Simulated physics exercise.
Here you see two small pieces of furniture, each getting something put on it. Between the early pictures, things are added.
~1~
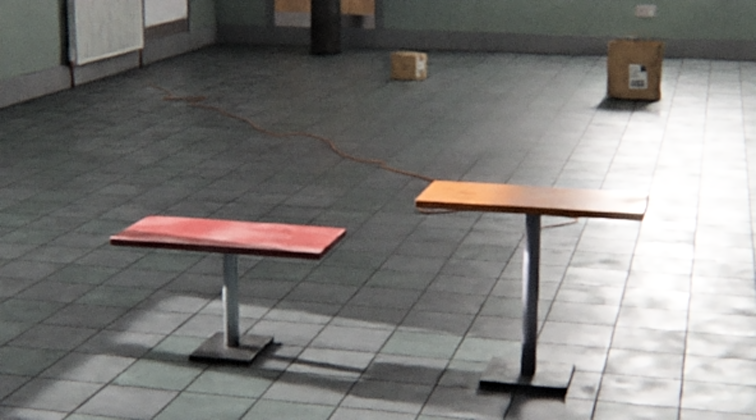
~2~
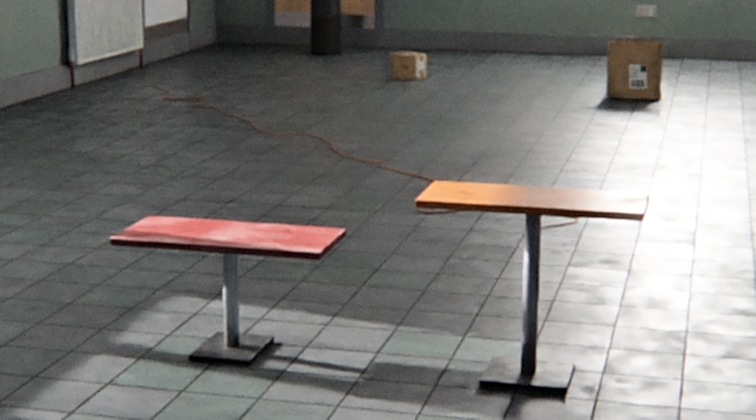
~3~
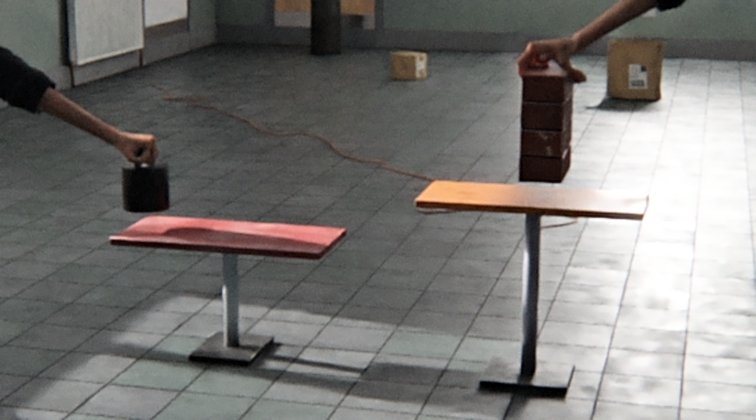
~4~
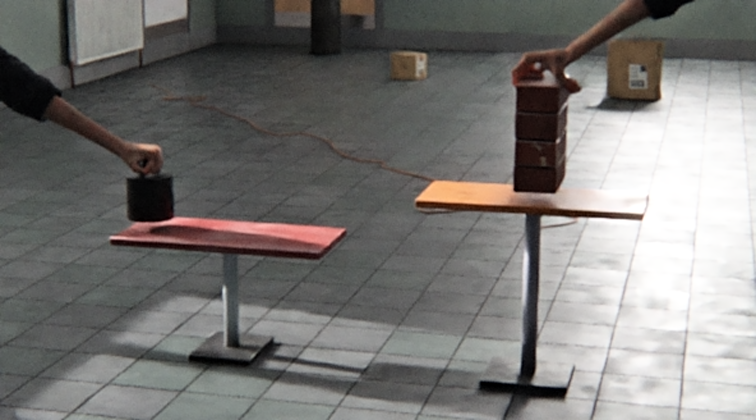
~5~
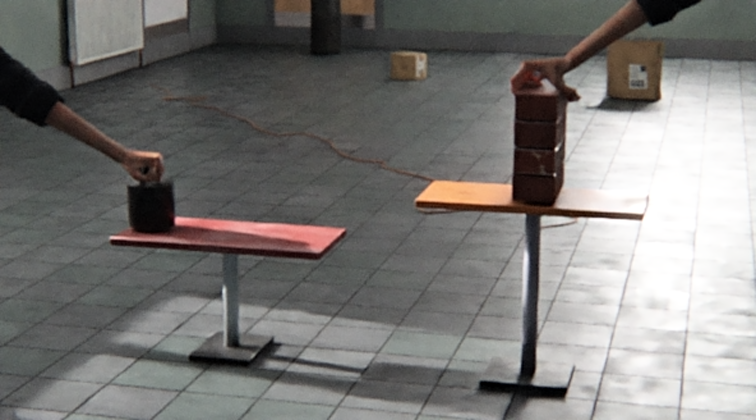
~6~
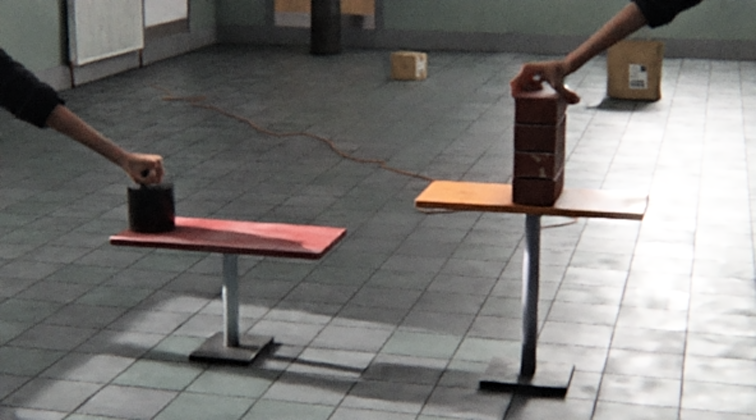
Two hands lower a dark cylinder onto a red table and stacked bricks onto an orange one.
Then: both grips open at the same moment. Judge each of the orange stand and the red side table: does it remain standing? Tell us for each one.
Outcome: Chances are the orange stand won't go down; chances are the red side table will go down.
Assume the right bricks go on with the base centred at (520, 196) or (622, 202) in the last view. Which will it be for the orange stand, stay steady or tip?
Try 1: Stable. Try 2: Falls.
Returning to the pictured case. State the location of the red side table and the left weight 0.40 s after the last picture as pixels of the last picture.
The red side table around (180, 232); the left weight around (101, 241).
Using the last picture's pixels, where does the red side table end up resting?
When everything stops, it's near (107, 255).
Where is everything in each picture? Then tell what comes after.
In the first frame, orange stand (534, 200); red side table (230, 237).
In the second frame, red side table (230, 237).
In the third frame, still on the way; orange stand (534, 200); right bricks (547, 122).
In the fourth frame, still on the way; red side table (230, 237); left weight (150, 196).
In the fifth frame, still on the way; orange stand (534, 200); right bricks (540, 141).
In the sixth frame, in place, still held; orange stand (534, 200); red side table (230, 237); left weight (151, 206).
Then, 0.40 s later than the last frame, orange stand at rest near (534, 200); red side table tilted by 27° near (180, 232).
When it is over, the orange stand keeps steady, near (534, 200); the red side table goes over, near (107, 255).
